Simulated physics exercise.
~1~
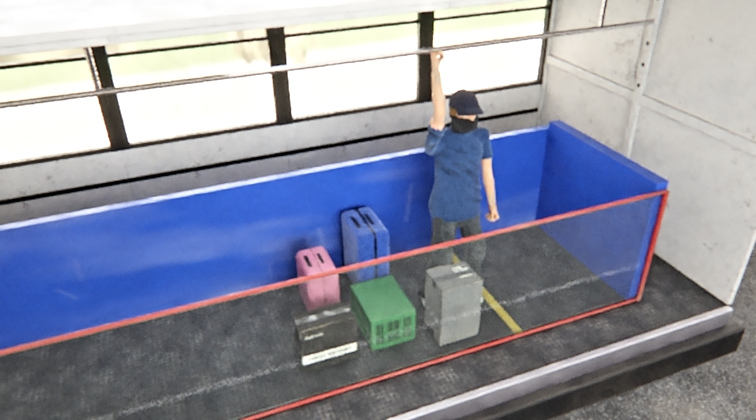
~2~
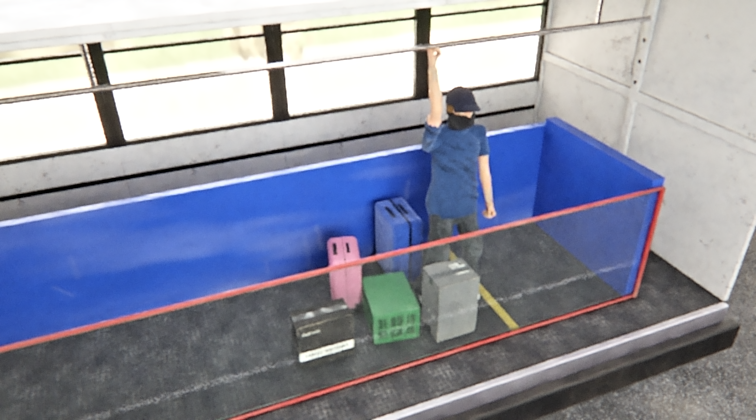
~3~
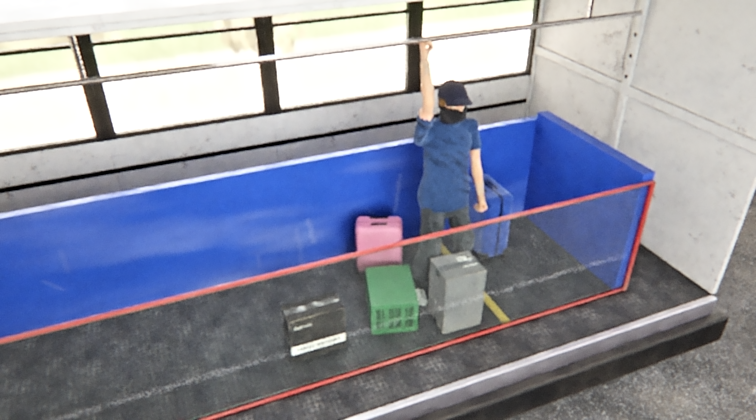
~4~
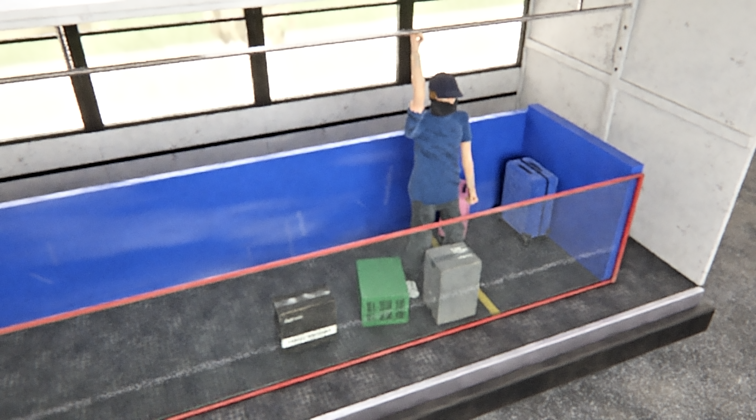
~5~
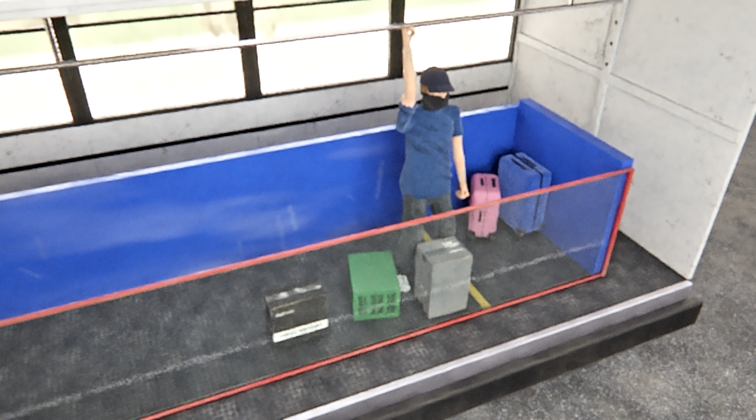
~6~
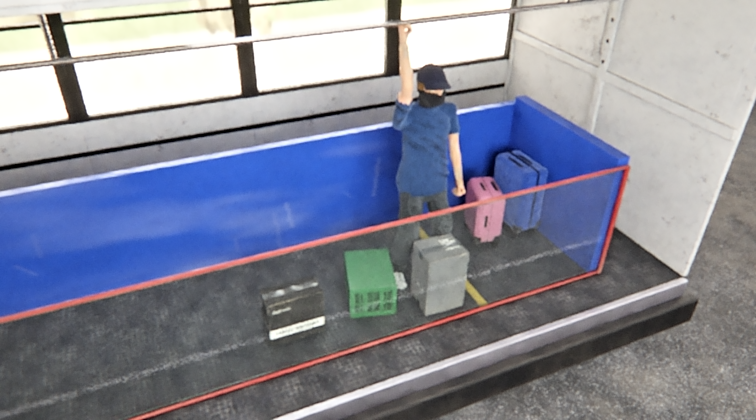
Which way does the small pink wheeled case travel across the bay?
It rolls to the right, passing behind the passenger and ending up beside the blue case.
